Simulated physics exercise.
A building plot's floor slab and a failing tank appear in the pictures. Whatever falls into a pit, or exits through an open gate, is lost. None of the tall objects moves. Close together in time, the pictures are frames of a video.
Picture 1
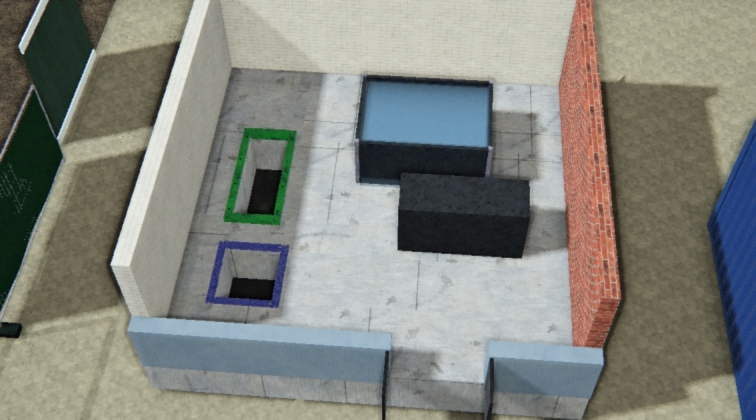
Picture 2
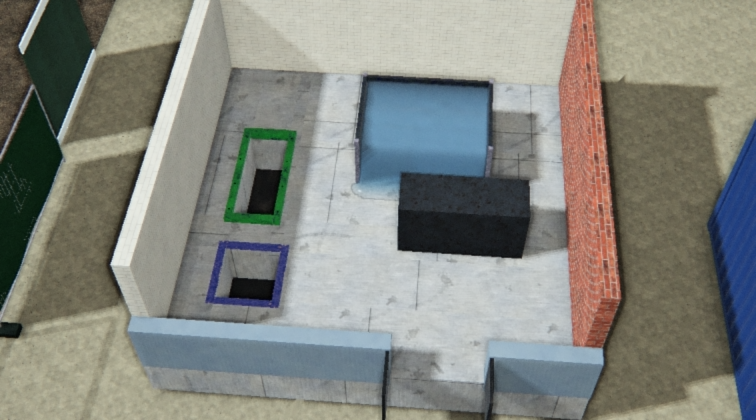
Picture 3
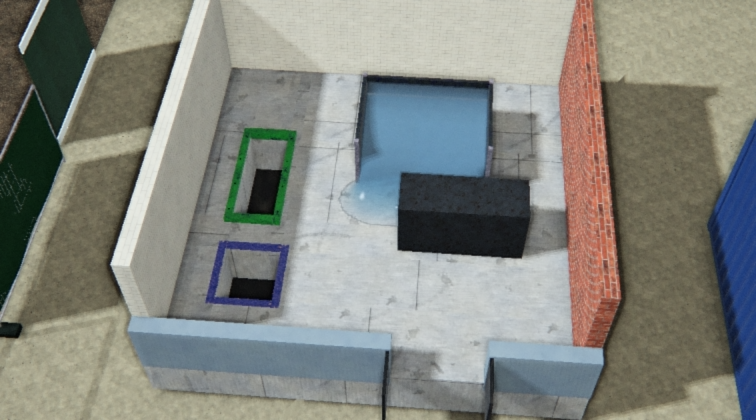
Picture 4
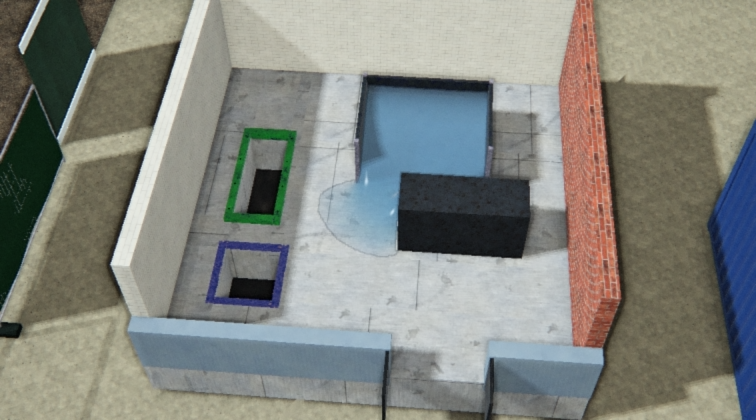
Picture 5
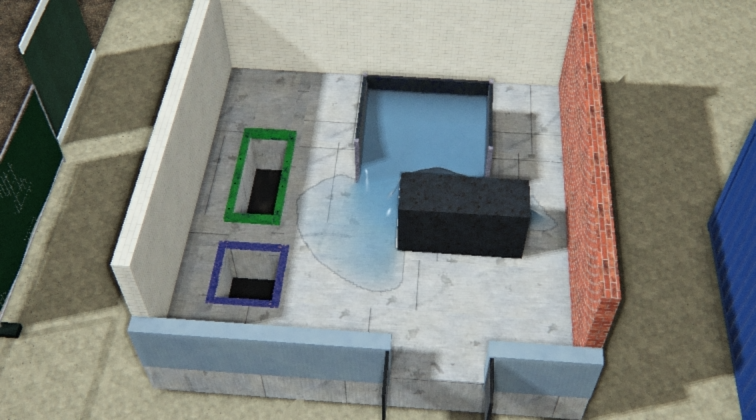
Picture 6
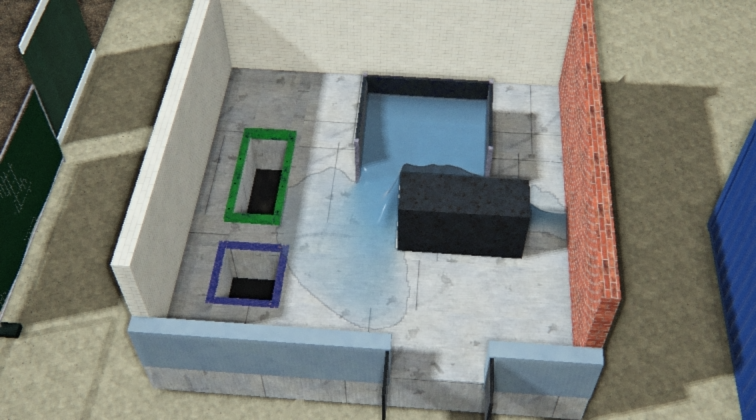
In the video, water pours from the front of an open tank on a walled floor slab, spreads left around a dark block and toward the viewer, then also emerges at the block's right side beside the brick wall.
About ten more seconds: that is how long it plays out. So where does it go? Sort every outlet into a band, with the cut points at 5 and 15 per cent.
Final shares: The gate 5 to 15 %; the green pit under 5 %; the blue pit over 15 %.
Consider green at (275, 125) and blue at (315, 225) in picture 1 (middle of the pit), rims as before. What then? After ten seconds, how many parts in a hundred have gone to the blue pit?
Roughly 35 per cent ends up in the blue pit.
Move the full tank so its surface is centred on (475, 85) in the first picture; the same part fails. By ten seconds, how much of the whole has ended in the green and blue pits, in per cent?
Ten seconds on: Green pit 8 percent, blue pit 25 percent.
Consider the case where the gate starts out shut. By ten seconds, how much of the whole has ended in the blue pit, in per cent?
Approx. share, blue: 30 %.
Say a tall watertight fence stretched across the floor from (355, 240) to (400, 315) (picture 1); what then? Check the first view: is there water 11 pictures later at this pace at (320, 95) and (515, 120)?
In turn, the first is spared and the second submerged.
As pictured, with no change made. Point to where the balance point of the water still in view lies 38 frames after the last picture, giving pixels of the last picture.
I'd say around (393, 197).
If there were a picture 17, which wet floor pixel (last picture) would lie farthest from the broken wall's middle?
I'd point to (161, 343).
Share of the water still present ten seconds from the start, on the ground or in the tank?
Roughly 60 per cent.
A moment on, water covers 40 % of the floor; the gate 0 %, the green pit 0 %, the blue pit 2 %.
Next, water covers 60 % of the floor; the gate 1 %, the green pit 2 %, the blue pit 8 %.
Then, water covers 75 % of the floor; the gate 3 %, the green pit 2 %, the blue pit 14 %.
Later, water covers 95 % of the floor; the gate 6 %, the green pit 2 %, the blue pit 21 %.
In the end, water covers 95 % of the floor; the gate 9 %, the green pit 2 %, the blue pit 28 %.
